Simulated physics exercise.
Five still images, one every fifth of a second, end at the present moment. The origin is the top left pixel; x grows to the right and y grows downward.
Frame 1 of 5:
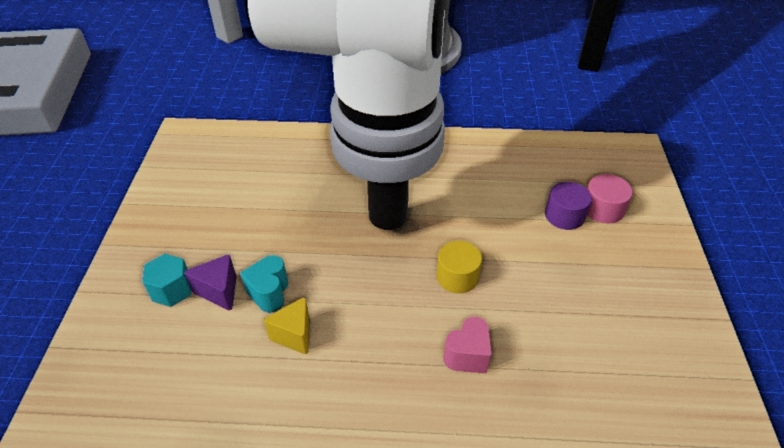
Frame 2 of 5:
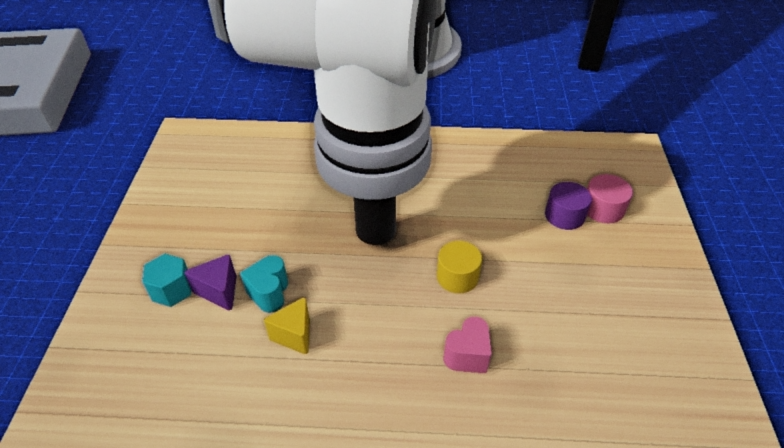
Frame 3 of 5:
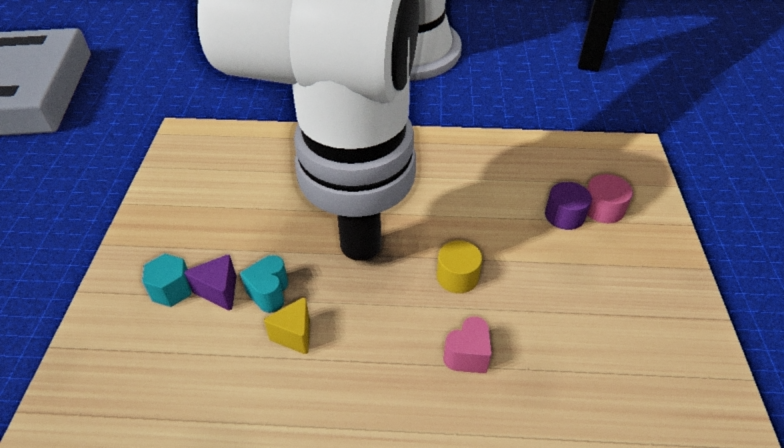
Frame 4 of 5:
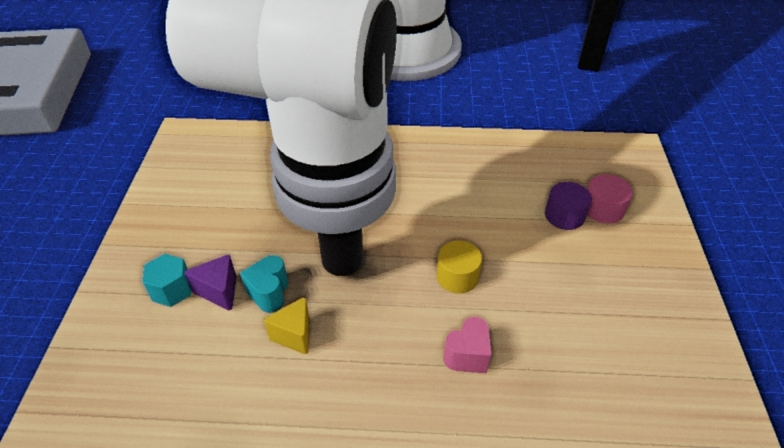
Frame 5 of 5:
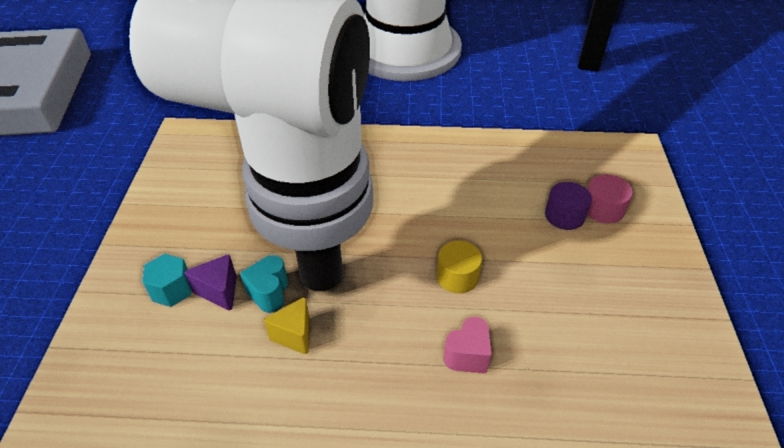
In this clip, a white robotic arm with a black rod moves down and left across a wooden board, nearing the turquoise heart and yellow triangular blocks, while all the colourful blocks stay still and its shadow shifts.
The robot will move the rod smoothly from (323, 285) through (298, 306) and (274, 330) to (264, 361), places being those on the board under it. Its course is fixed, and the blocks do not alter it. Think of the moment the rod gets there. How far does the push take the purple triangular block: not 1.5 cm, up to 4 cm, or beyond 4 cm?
The displacement of the purple triangular block is below 1.5 cm.
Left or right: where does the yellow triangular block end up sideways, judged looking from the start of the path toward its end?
Shifts left.
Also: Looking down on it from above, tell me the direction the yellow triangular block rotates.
Answer: Anticlockwise.
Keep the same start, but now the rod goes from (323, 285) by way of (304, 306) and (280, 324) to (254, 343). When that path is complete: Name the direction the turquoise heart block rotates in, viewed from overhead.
From above, it looks like the turquoise heart block goes clockwise.
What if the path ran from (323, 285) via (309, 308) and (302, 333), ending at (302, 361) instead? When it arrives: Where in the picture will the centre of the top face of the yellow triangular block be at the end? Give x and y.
Located at (266, 367).
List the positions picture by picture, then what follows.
In the first picture, rod tip (388, 216); block tops, purple triangular block (212, 272); turquoise heart block (264, 273); yellow triangular block (291, 317).
In the second picture, rod (376, 231); blocks unchanged.
In the third picture, rod (361, 246); blocks unchanged.
In the fourth picture, rod (343, 260); blocks unchanged.
In the fifth picture, rod (322, 275); purple triangular block (212, 272); turquoise heart block (264, 273); yellow triangular block (291, 317).
The first path, step by step. Halfway along, rod (282, 308); turquoise heart block (254, 278), turned 35° clockwise; yellow triangular block (291, 328), turned 15° clockwise.
At the end, rod (261, 351); purple triangular block in place; turquoise heart block (253, 279), turned 40° clockwise; yellow triangular block (291, 359), turned 30° anticlockwise.
